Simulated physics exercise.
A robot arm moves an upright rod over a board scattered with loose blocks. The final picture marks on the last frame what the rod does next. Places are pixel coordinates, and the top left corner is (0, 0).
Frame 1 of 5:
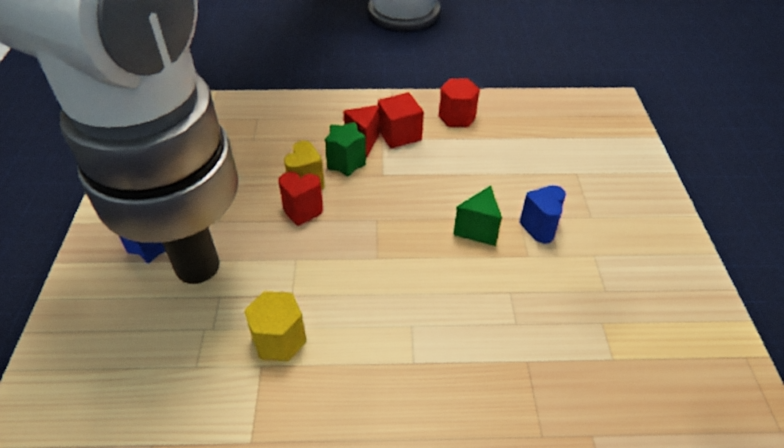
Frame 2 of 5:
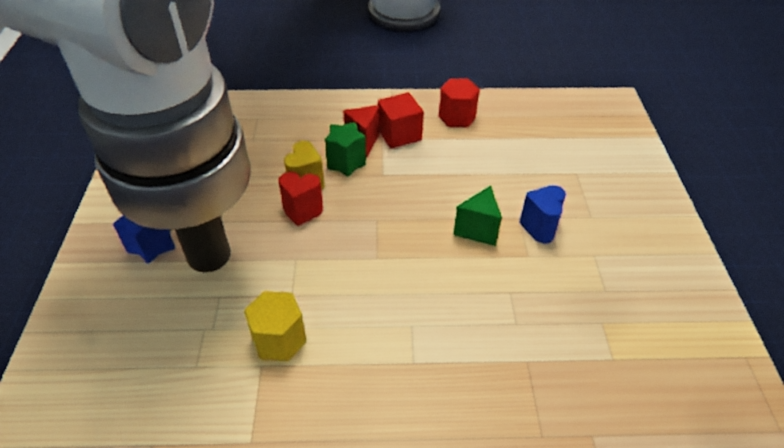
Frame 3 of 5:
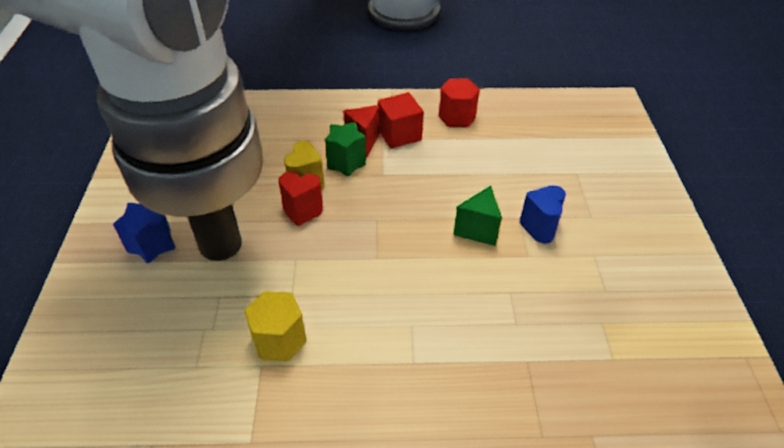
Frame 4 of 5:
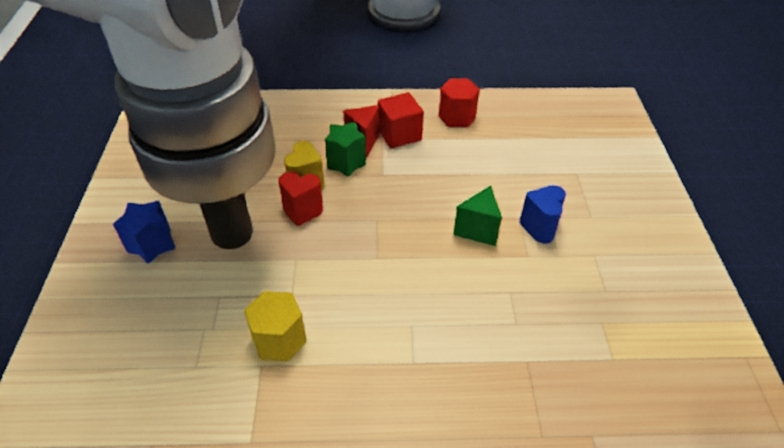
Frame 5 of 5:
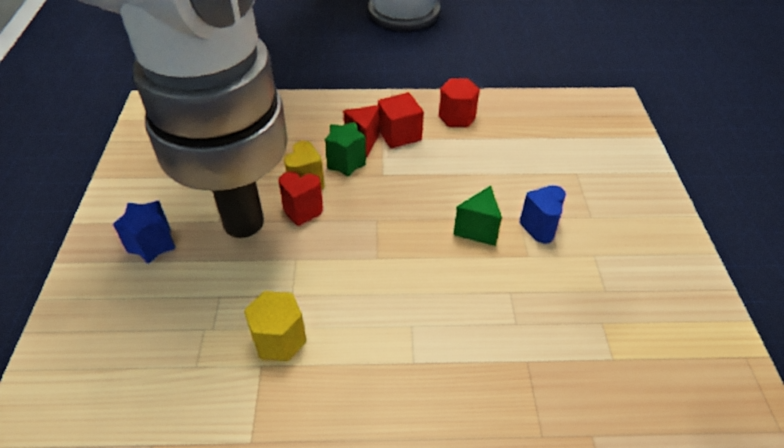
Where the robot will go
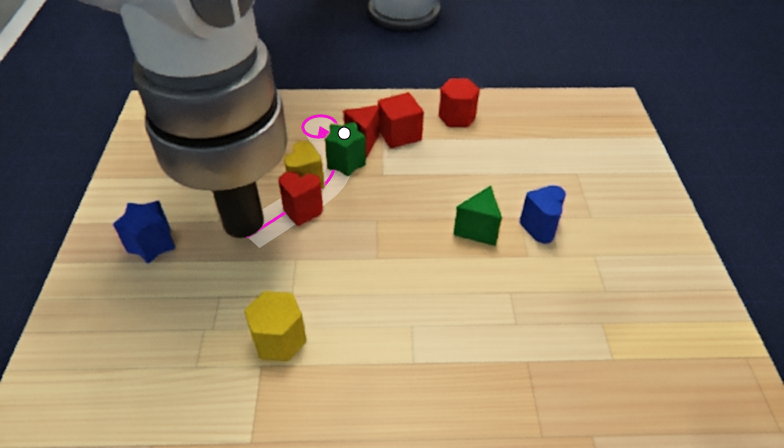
Robot arm moving its upright black rod right and slightly away across a wooden board, between scattered blocks that stay still.
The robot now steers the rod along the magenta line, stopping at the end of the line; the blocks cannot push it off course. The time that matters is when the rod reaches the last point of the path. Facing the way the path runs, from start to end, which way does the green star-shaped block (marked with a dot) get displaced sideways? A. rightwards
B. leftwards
I choose B.
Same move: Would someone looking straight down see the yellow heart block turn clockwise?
The answer is no.
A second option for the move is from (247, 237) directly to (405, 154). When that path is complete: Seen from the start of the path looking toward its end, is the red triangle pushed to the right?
My answer is no.
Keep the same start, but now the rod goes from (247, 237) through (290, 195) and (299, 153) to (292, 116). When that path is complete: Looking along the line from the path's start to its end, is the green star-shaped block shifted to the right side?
I believe so.
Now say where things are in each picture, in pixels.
In the first frame, lower end of the rod at (198, 268), tops of blocks, red heart block at (298, 182), yellow heart block at (303, 154), green star-shaped block at (344, 133), red triangle at (363, 114).
In the second frame, rod at (210, 257), blocks as before.
In the third frame, rod at (221, 246), blocks as before.
In the fourth frame, rod at (233, 235), blocks as before.
In the fifth frame, rod at (244, 224), red heart block at (298, 182), yellow heart block at (303, 154), green star-shaped block at (344, 133), red triangle at (363, 114).
The drawn path runs from (247, 237) by way of (302, 202) and (335, 163) to (320, 126); the dot is on the green star-shaped block.
What follows on the original path. One third of the way, rod at (301, 189); red heart block at (334, 170), turned 40° clockwise; yellow heart block at (310, 146).
Two thirds of the way, rod at (334, 150); red heart block at (355, 163), turned 65° clockwise; yellow heart block at (309, 120), turned 40° anticlockwise; green star-shaped block at (353, 113), turned 45° clockwise; red triangle at (375, 100), turned 15° anticlockwise.
At the end, rod at (318, 113); red heart block at (355, 163), turned 65° clockwise; yellow heart block at (285, 99), turned 80° anticlockwise; green star-shaped block at (346, 88), turned 105° clockwise; red triangle at (379, 89), turned 20° clockwise.
